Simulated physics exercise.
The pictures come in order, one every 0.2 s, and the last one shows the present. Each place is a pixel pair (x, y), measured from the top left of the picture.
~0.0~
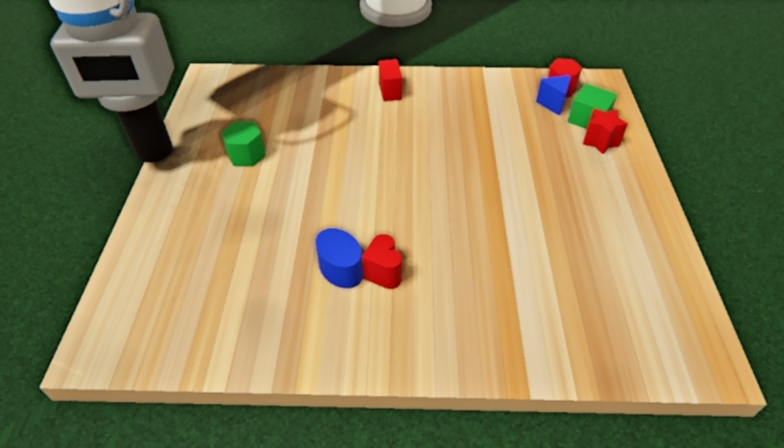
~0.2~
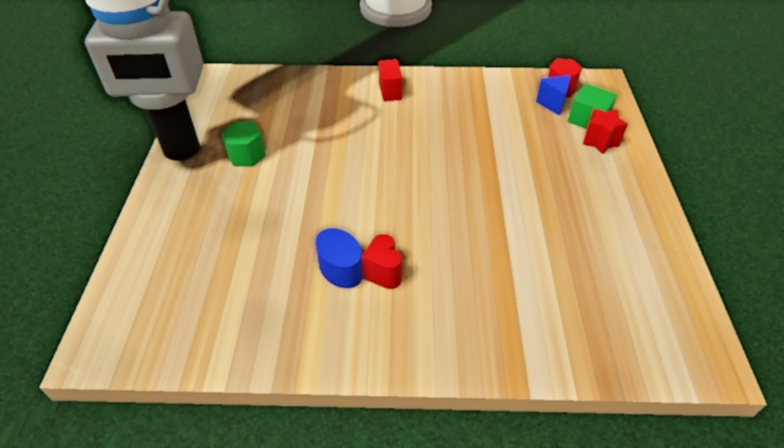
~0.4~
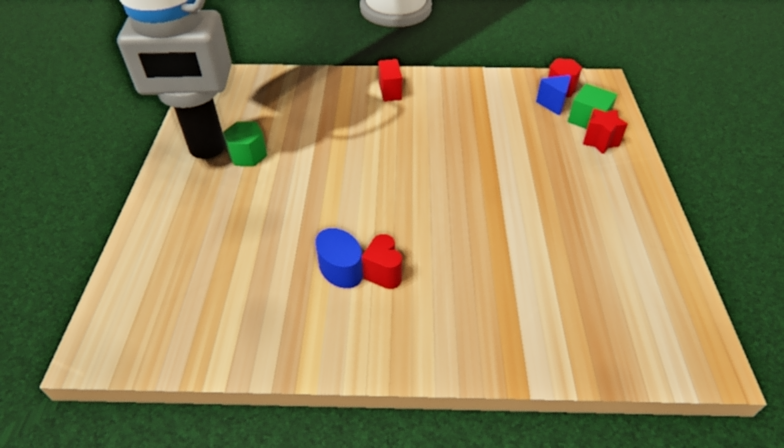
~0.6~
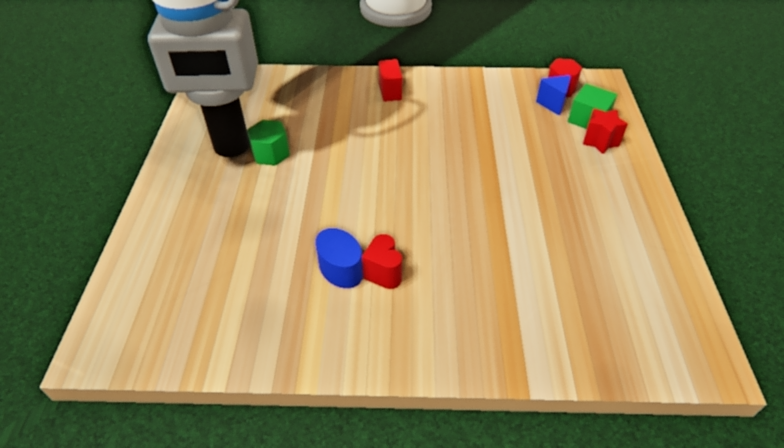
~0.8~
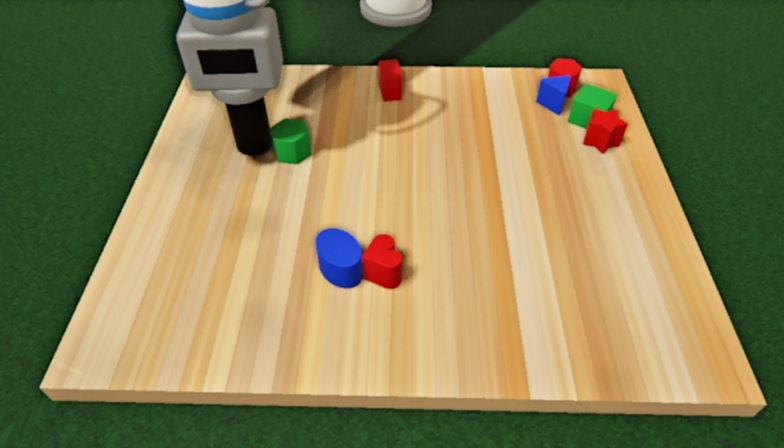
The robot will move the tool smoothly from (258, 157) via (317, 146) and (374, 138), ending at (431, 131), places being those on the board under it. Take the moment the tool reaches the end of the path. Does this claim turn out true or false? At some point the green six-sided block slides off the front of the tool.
False
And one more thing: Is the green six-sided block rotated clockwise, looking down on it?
I expect so.
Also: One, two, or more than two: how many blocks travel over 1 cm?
1 block.
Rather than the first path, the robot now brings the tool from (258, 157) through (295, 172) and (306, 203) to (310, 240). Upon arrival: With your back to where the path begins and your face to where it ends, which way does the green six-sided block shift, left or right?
Left side.
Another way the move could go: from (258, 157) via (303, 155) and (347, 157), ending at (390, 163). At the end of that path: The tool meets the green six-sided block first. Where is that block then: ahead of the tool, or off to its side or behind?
The tool moves past it.
The first path, step by step. One third of the way, tool at (316, 133); green six-sided block at (351, 123), turned 25° clockwise.
Two thirds of the way, tool at (375, 125); green six-sided block at (410, 119), turned 40° clockwise.
At the end, tool at (432, 118); green six-sided block at (464, 119), turned 65° clockwise; red rectangle still.
